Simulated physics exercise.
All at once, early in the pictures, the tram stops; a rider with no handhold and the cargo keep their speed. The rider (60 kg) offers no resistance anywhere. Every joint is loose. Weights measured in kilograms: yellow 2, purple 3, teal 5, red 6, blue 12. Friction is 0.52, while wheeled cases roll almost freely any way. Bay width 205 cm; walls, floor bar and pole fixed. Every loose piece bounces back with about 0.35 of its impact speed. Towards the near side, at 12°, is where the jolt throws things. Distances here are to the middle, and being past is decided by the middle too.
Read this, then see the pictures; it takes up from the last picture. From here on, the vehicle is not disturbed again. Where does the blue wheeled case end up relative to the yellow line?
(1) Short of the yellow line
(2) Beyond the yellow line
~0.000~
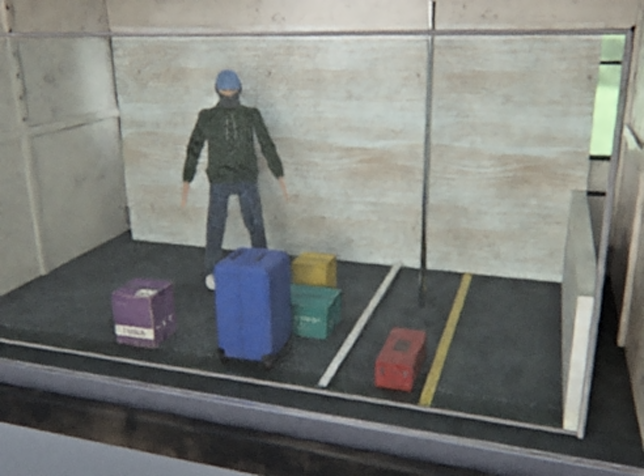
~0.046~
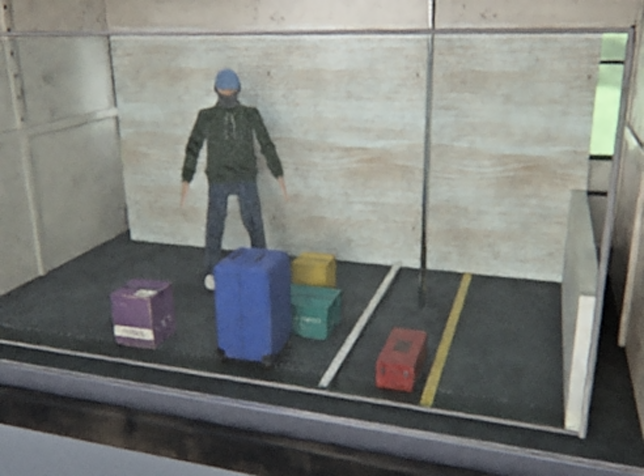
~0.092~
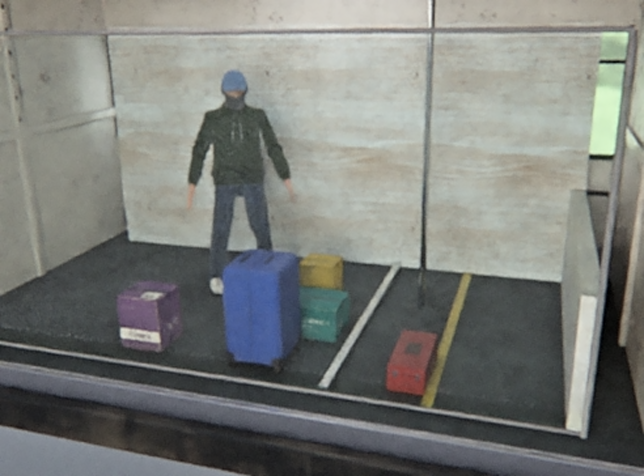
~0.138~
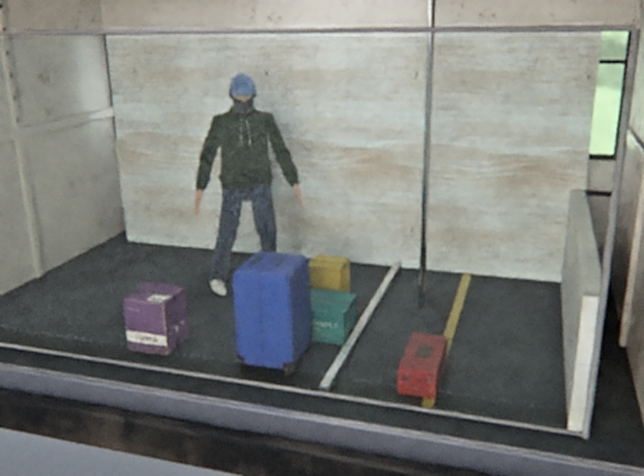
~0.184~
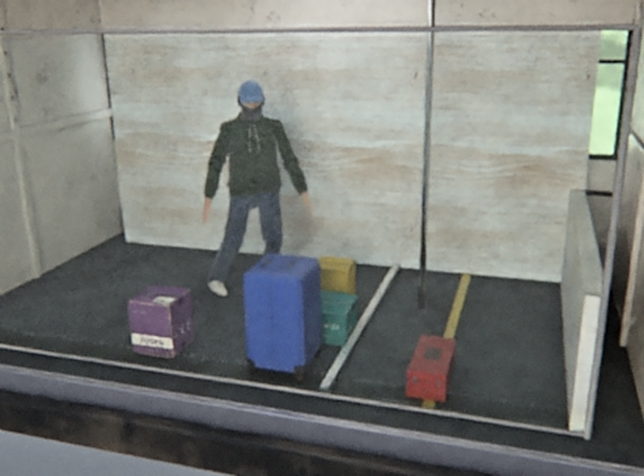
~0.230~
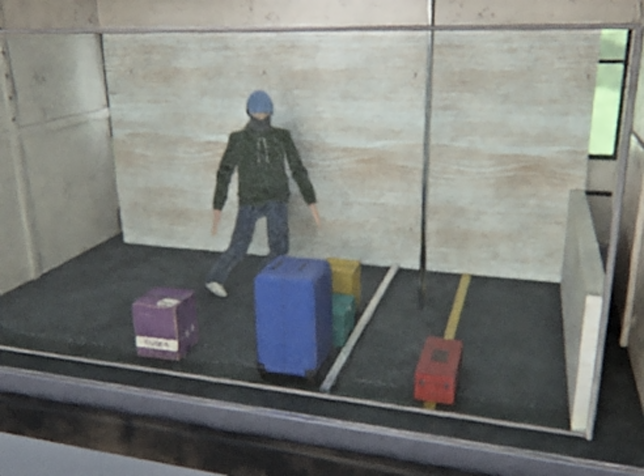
Short of the yellow line (1).
After 0.40 s the blue wheeled case is 55 cm short of the yellow line, tilted 0°, near (335, 328) in the last picture's view; the rider's hips 112 cm short of the yellow line.
After 0.65 s the blue wheeled case is 27 cm short of the yellow line, tilted 0°, near (387, 330) in the last picture's view; the rider's hips 95 cm short of the yellow line.
After 1.05 s the blue wheeled case is 10 cm short of the yellow line, tilted 0°, near (420, 331) in the last picture's view; the rider's hips 92 cm short of the yellow line.
When all is still (3.2 s), yellow carton stops short of the yellow line; purple pack stops short of the yellow line; teal carton stops short of the yellow line; red toolbox crosses the yellow line; blue wheeled case stops short of the yellow line; rider's hips stop short of the yellow line; rider's head stops short of the yellow line.
